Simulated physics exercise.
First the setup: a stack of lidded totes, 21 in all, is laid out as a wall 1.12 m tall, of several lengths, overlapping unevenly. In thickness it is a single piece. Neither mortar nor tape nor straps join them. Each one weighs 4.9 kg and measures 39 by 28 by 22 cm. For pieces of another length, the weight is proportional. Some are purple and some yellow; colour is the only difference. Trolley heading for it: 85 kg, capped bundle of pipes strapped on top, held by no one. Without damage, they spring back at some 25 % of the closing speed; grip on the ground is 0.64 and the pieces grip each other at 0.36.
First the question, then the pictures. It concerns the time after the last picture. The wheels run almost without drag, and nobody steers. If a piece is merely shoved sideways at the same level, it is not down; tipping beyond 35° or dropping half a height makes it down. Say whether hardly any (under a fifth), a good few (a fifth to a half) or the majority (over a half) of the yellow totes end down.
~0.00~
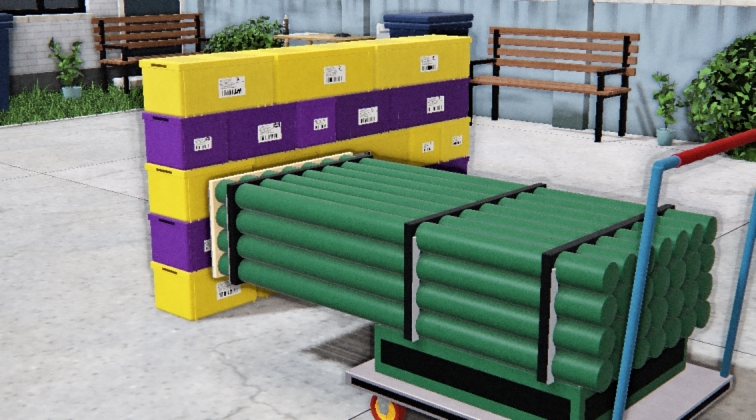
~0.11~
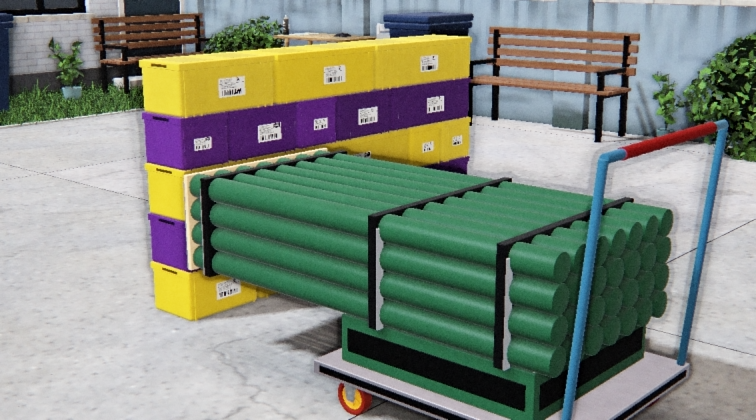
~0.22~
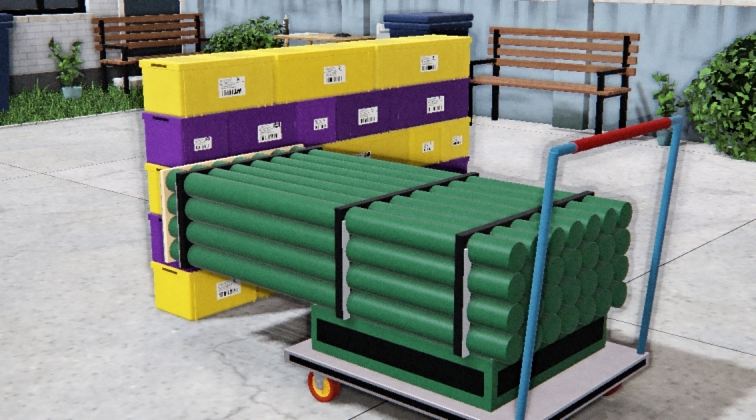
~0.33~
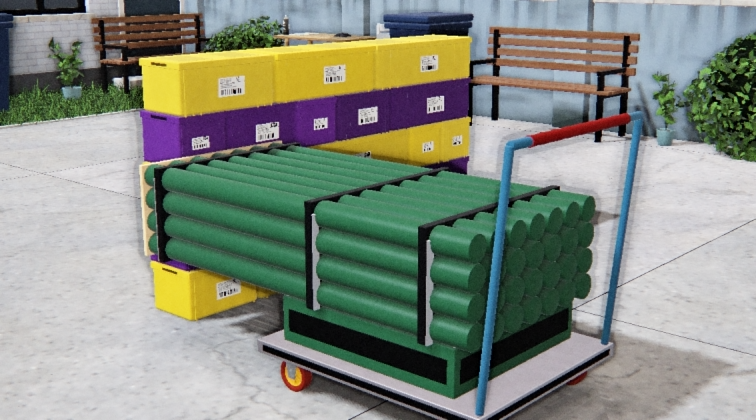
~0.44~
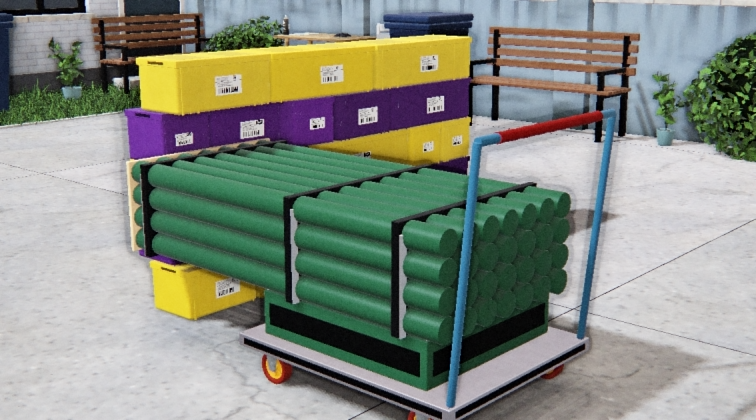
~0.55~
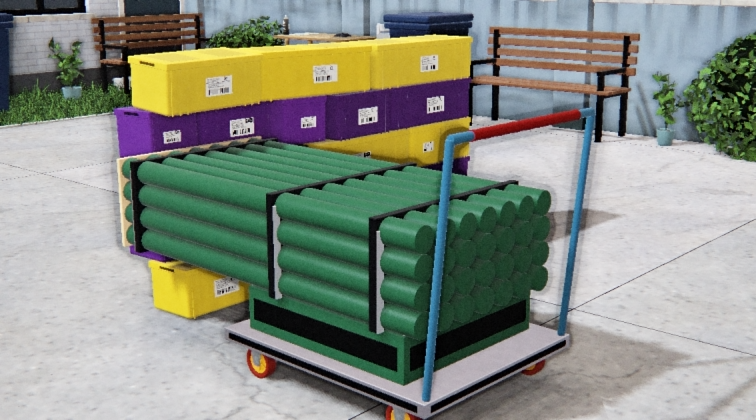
A good few of them end down.
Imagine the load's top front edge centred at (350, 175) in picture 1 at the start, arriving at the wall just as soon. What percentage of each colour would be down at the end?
In that case yellow 20, purple 40 per cent.
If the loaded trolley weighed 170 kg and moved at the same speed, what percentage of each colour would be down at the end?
In that case yellow 30, purple 60 per cent.
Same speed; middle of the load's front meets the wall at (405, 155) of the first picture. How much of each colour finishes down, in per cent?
Then yellow ends 60 per cent down and purple 70 per cent.
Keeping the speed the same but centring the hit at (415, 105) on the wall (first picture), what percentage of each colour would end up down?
Yellow 40%, purple 30%.
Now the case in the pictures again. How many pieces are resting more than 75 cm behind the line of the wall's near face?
Estimate: Some 6.
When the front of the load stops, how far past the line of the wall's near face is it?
60 cm beyond.
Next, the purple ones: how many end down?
Purple: 5.
After 0.84 s, load 31 cm past the wall's line, still rolling; 1 of the 12 yellow totes down (2 of 21 in all colours); top yellow tote 40° from how it stood, 9 cm lower.
After 1.20 s, load 41 cm past the wall's line, still rolling; 4 of the 12 yellow totes down (9 of 21 in all colours); top yellow tote on its side.
In the end (2.8 s), load 61 cm past the wall's line, stopped; 4 of the 12 yellow totes down (9 of 21 in all colours); top yellow tote 29° from how it stood, 66 cm lower; top purple tote unmoved. That is 33 per cent. From the last view, middles, top yellow tote near (100, 191), top purple tote near (414, 101).
